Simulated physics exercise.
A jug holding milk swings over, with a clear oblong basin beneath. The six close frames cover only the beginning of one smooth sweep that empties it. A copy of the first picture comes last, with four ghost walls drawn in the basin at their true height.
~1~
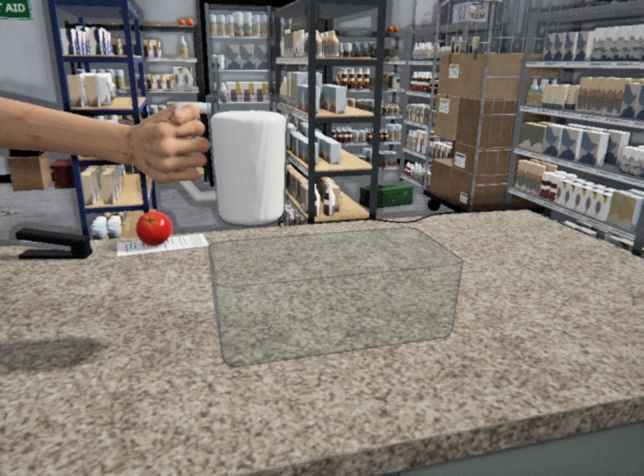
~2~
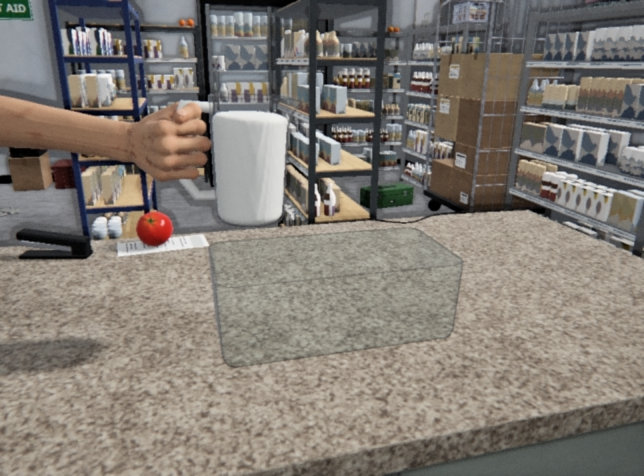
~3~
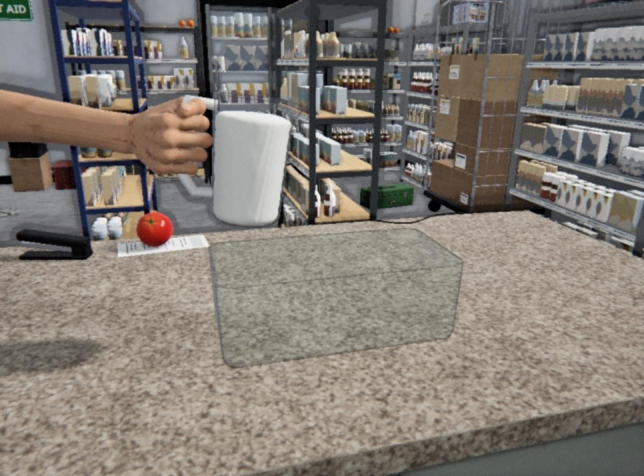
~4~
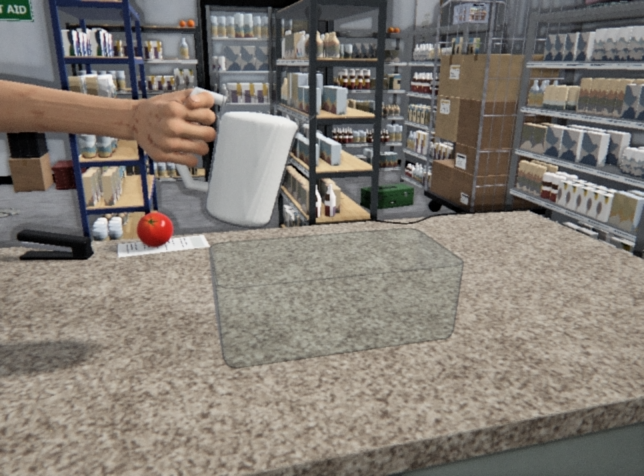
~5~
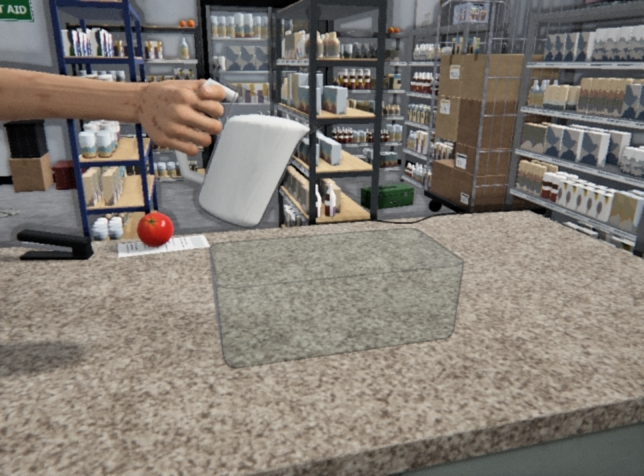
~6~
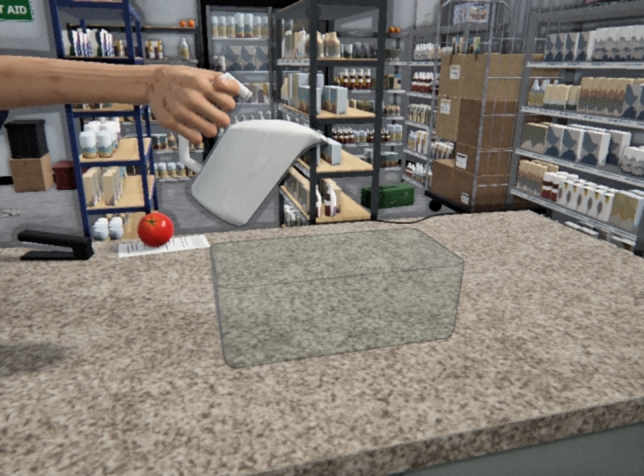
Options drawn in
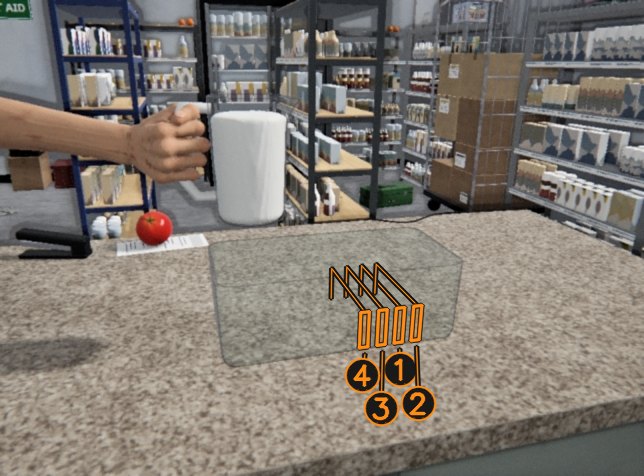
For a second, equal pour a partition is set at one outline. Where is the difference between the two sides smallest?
3.
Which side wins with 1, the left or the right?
The left side.
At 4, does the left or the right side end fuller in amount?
The right one.
On the marked copy, 1 at (399, 349); 2 at (416, 346); 3 at (382, 351); 4 at (364, 354).
If 1 is chosen, about 92 % ends left of the wall and 5 % right of it; 4 % is lost outside.
If 2 is chosen, about 93 % ends left of the wall and 4 % right of it; 3 % is lost outside.
If 3 is chosen, about 54 % ends left of the wall and 45 % right of it.
If 4 is chosen, about 11 % ends left of the wall and 87 % right of it.
